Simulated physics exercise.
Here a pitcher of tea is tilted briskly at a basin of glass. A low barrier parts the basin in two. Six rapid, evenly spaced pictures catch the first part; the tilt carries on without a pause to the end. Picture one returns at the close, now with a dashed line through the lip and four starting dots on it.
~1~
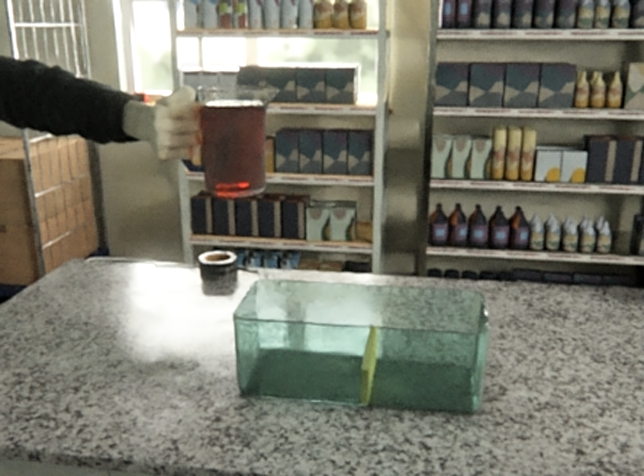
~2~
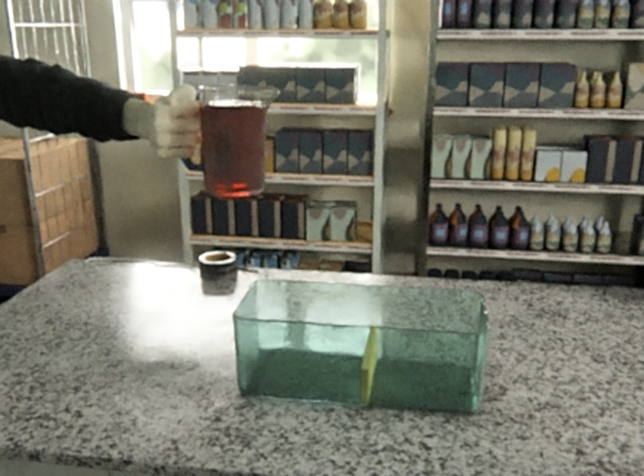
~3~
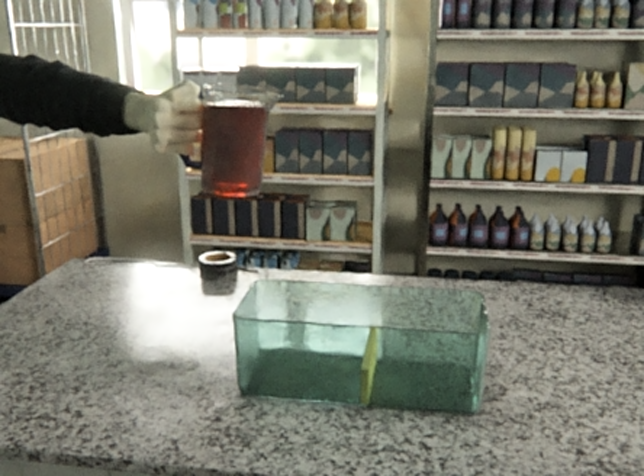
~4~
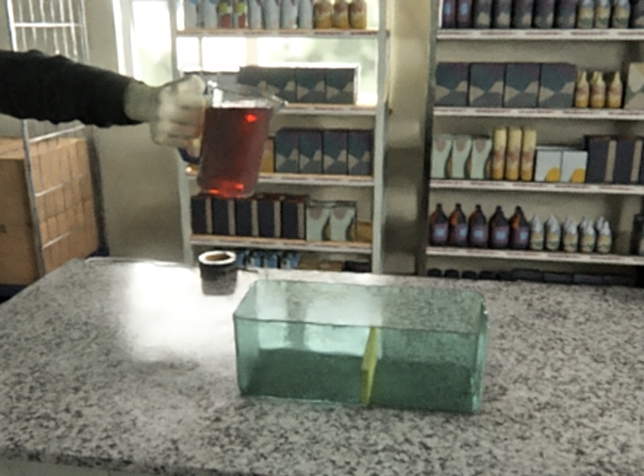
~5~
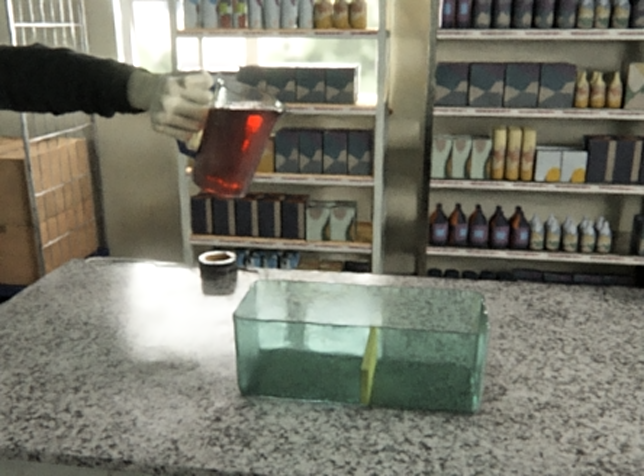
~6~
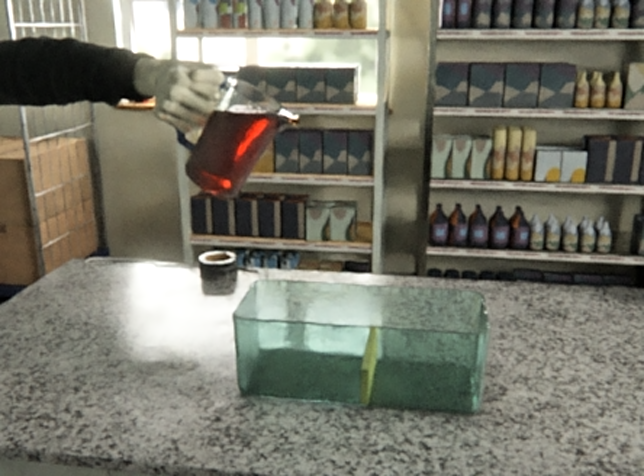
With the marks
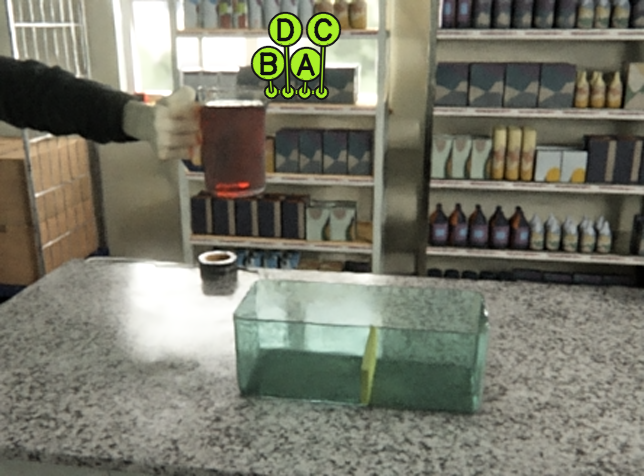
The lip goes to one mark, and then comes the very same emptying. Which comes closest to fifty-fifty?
It is D.
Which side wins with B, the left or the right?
The left one.
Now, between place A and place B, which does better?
A it is.
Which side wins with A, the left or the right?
The right one.
On the marked copy, A at (304, 92); B at (271, 91); C at (321, 92); D at (287, 91).
If A is chosen, about 14 % ends left of the wall and 83 % right of it; 3 % is lost outside.
If B is chosen, about 91 % ends left of the wall and 3 % right of it; 6 % is lost outside.
If C is chosen, about 5 % ends left of the wall and 93 % right of it.
If D is chosen, about 56 % ends left of the wall and 42 % right of it.
